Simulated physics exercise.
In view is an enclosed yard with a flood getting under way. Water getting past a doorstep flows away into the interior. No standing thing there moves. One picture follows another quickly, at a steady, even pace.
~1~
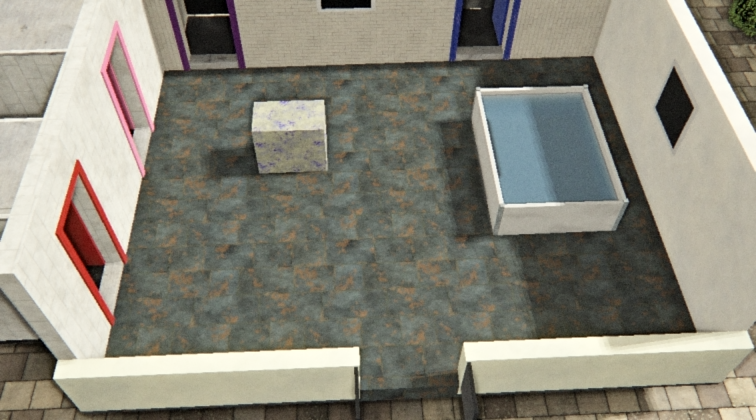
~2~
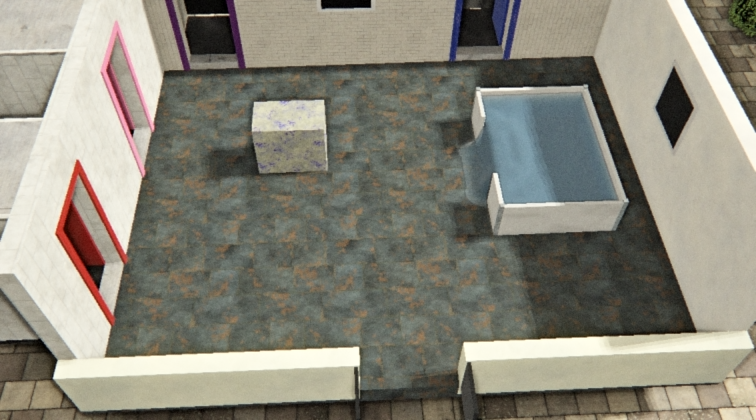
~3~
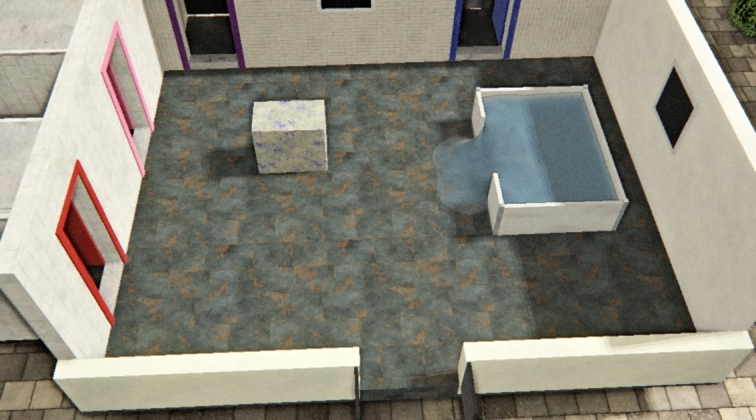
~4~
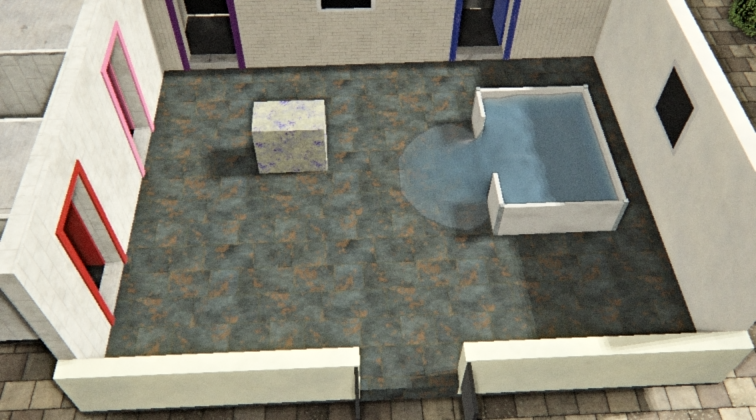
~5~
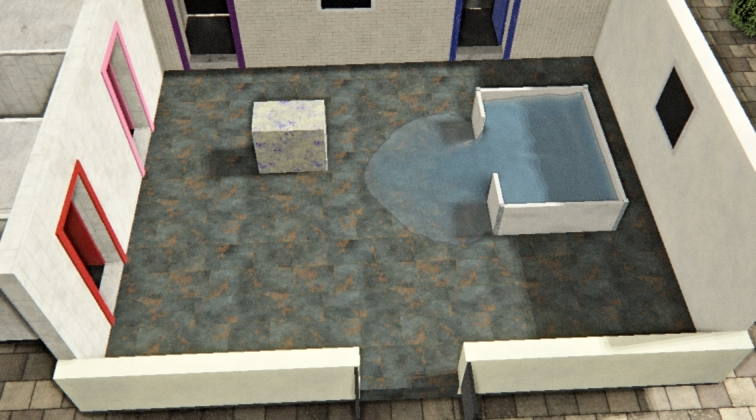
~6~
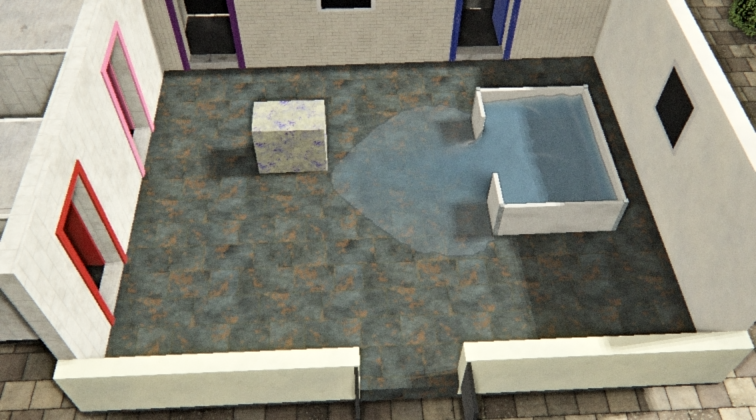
The clip opens on an enclosed yard with a still, full tank of water at the right and a pale block at the left. A gap appears in the tank's left side and water pours out, then spreads leftward across the dark floor in a widening, rounded sheet, nearing the unmoving block.
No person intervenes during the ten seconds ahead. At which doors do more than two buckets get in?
Outcome: Red door: More than two buckets, purple door: No more than two buckets, blue door: No more than two buckets, pink door: No more than two buckets.
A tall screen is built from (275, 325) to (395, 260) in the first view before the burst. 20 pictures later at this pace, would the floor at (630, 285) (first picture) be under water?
That spot would be high and dry.
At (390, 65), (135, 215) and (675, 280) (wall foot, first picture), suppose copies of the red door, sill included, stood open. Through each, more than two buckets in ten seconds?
In turn: Takes less, passes that mark, keeps below it.
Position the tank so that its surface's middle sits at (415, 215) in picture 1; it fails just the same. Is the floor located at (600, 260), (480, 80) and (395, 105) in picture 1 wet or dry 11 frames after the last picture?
Well, in the order you listed them, they'd be unreached, unreached and unreached.
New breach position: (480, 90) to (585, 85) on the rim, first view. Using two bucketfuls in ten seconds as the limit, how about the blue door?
Check on blue - it gets too much.
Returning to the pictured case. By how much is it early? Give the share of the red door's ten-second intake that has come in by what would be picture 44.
Roughly 70 %.
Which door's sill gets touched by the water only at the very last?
My answer: The blue-painted one.
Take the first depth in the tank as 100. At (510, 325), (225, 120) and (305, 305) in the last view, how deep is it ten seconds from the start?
Readings in order: Around 4, 8 and 14 %.
A moment on, water covers 25 % of the floor; the red door not reached, the purple door not reached, the blue door not reached, the pink door not reached.
Next, water covers 45 % of the floor; the red door not reached, the purple door not reached, the blue door not reached, the pink door not reached.
Then, water covers 55 % of the floor; the red door over two buckets in, the purple door wet at the sill, nothing in, the blue door not reached, the pink door wet at the sill, nothing in.
Later, water covers 65 % of the floor; the red door far over two buckets in, the purple door wet at the sill, nothing in, the blue door wet at the sill, nothing in, the pink door under two buckets in.
In the end, water covers 80 % of the floor; the red door far over two buckets in, the purple door wet at the sill, nothing in, the blue door wet at the sill, nothing in, the pink door under two buckets in.
